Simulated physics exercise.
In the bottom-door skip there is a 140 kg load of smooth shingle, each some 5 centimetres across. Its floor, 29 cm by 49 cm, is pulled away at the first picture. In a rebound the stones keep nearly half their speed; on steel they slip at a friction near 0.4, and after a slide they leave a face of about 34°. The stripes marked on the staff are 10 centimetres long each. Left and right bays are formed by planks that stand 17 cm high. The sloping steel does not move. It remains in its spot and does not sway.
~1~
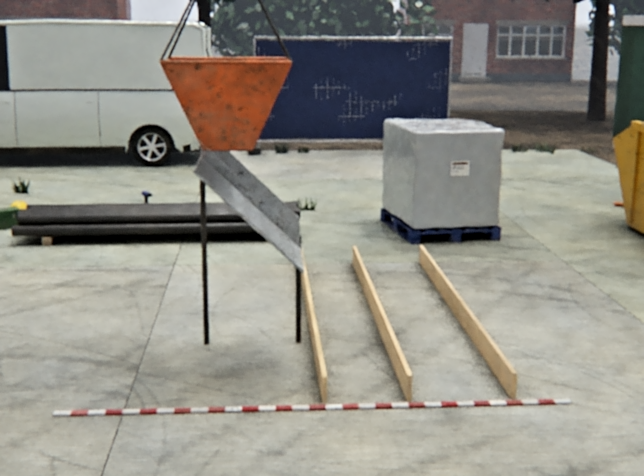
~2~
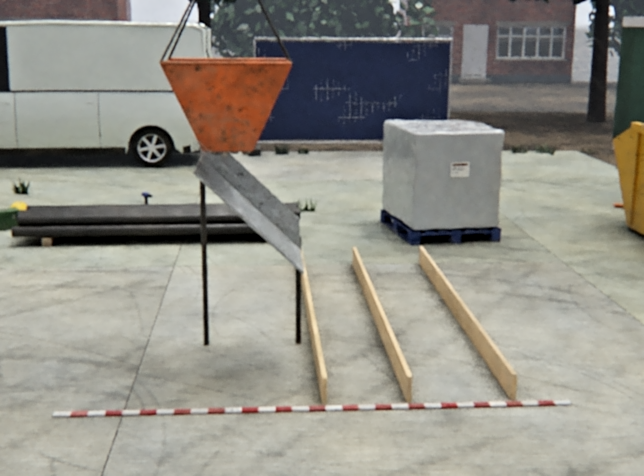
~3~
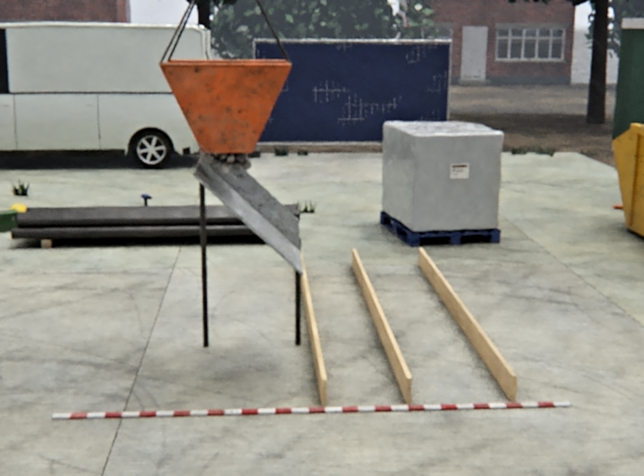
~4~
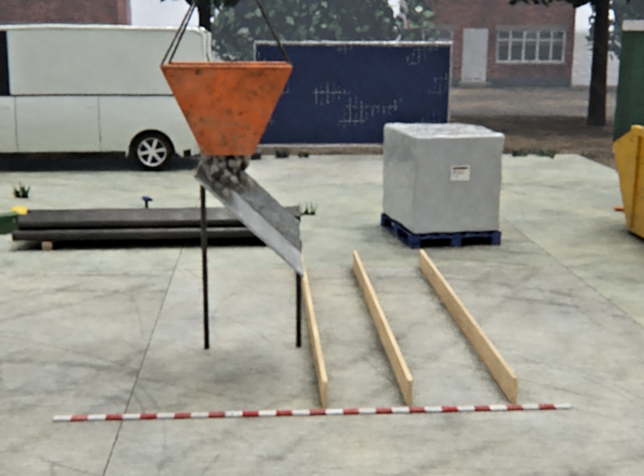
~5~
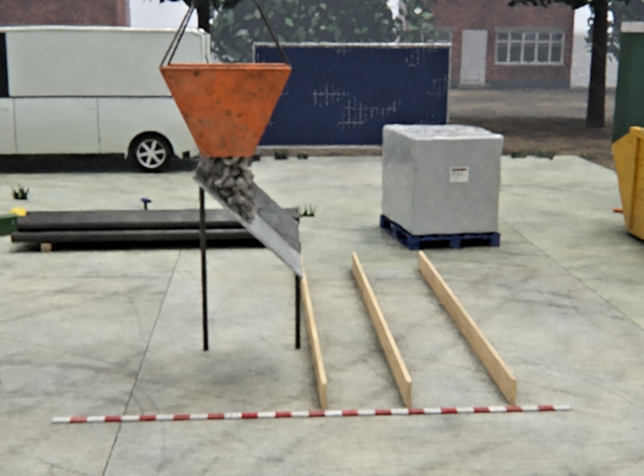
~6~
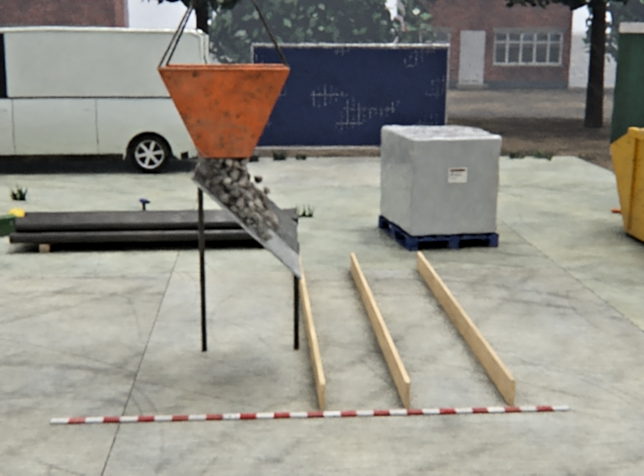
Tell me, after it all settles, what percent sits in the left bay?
I'd put it at about 86 percent.
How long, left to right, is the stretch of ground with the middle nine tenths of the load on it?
The stretch is roughly 100 cm long.
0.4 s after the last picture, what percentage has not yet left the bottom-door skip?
Near 5 % is still in there.
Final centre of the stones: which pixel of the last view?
Centre at rest: Roughly (365, 364).
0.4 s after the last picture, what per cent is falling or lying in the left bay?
Around 20 per cent at that point.
Then, 0.4 s after the last picture, 6 % in the bottom-door skip, 60 % on the steel, 12 % falling or lying left of the bays, 22 % falling or lying in the left bay; the stones farthest right are at (388, 358).
Then, 0.8 s after the last picture, 0 % in the bottom-door skip, 17 % on the steel, 7 % falling or lying left of the bays, 72 % falling or lying in the left bay, 4 % falling or lying in the right bay; the stones farthest right are at (449, 365).
Then, 1.4 s after the last picture, 0 % in the bottom-door skip, 86 % falling or lying in the left bay, 14 % falling or lying in the right bay; the stones farthest right are at (484, 370).
Then, 2.3 s after the last picture, 0 % in the bottom-door skip, 86 % falling or lying in the left bay, 14 % falling or lying in the right bay; the stones farthest right are at (482, 366).
Then, 4.2 s after the last picture, 0 % in the bottom-door skip, 86 % in the left bay, 14 % in the right bay; the stones farthest right are at (482, 366).
